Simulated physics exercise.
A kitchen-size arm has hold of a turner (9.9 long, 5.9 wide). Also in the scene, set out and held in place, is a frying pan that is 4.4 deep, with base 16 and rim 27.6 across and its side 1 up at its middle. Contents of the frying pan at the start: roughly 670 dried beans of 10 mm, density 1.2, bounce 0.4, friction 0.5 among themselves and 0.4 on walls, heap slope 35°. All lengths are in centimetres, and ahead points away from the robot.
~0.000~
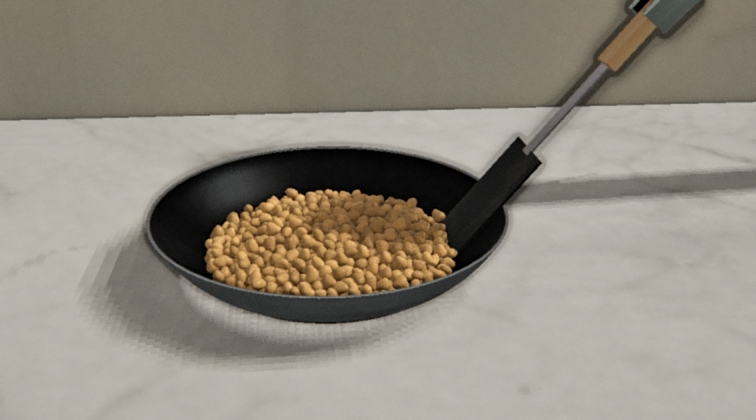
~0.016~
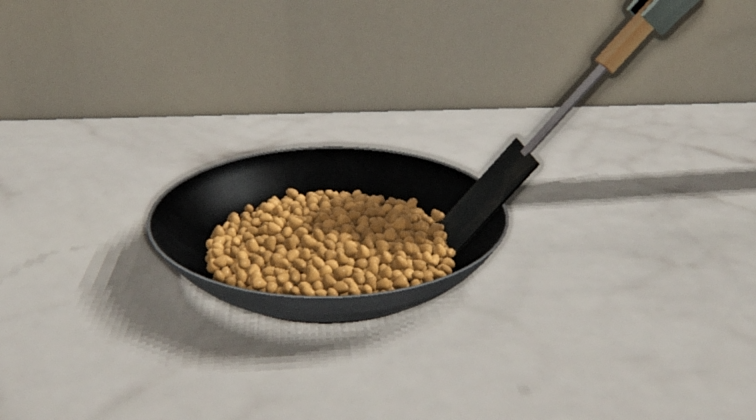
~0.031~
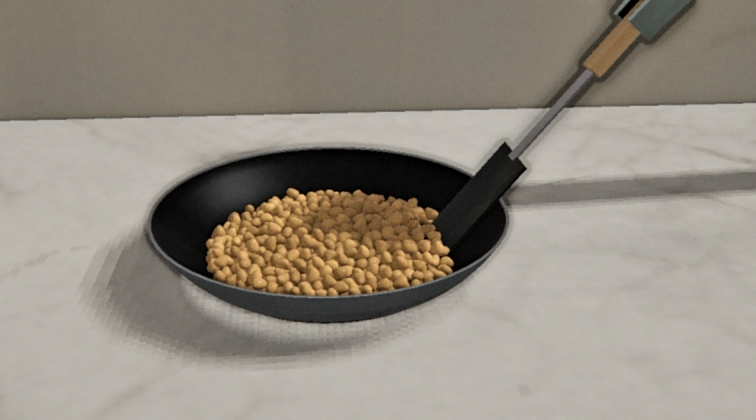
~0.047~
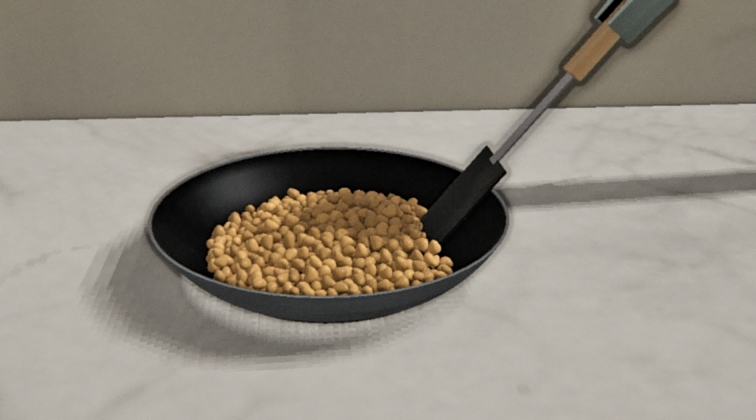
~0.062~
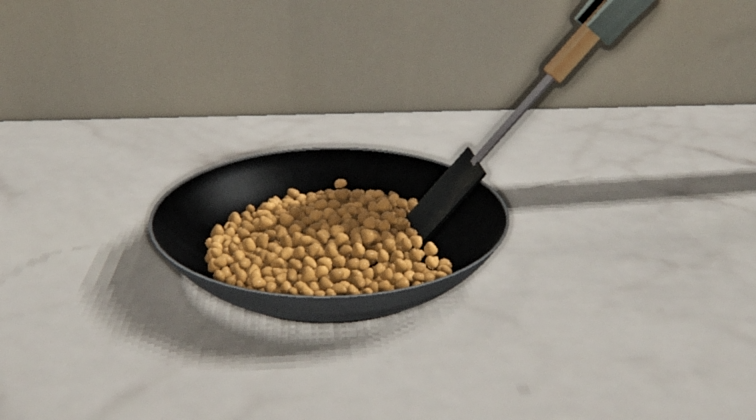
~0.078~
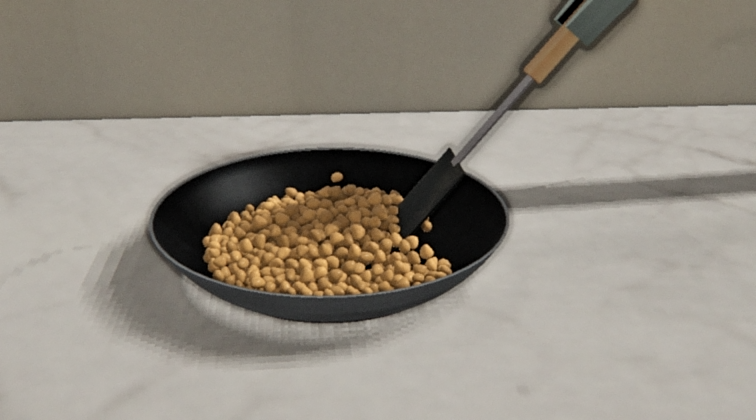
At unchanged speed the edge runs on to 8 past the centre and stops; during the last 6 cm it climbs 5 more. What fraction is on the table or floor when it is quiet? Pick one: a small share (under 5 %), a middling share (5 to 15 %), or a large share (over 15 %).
A middling share.
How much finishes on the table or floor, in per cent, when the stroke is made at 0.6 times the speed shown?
I'd put it at about 5 per cent.
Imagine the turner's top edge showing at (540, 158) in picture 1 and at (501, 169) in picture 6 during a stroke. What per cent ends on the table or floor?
Around 0 per cent finishes on the table or floor.
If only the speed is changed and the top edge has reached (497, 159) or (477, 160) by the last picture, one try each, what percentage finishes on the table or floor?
Roughly 0 per cent, then roughly 5 per cent.
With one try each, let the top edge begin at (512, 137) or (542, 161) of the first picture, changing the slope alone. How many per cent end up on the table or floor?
About 5 and 10 per cent.
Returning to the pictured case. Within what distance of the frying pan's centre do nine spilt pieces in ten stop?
About 50 cm.
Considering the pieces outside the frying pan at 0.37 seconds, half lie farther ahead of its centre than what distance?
I'd put it at some 28 centimetres.
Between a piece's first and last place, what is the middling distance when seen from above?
Level distance of roughly 3 cm.
After 0.12 s, sloping 51°, highest piece 6 above the table; 670 in the frying pan.
After 0.15 s, sloping 51°, highest piece 7 above the table; 670 in the frying pan.
After 0.37 s, sloping 51°, highest piece 5 above the table; 601 in the frying pan, 66 on the table or floor, 3 on the blade or in flight.
After 1.42 s, sloping 51°, highest piece 5 above the table; 601 in the frying pan, 69 on the table or floor.
At rest, 601 in the frying pan, 69 on the table or floor. That is 10 % on the table or floor.
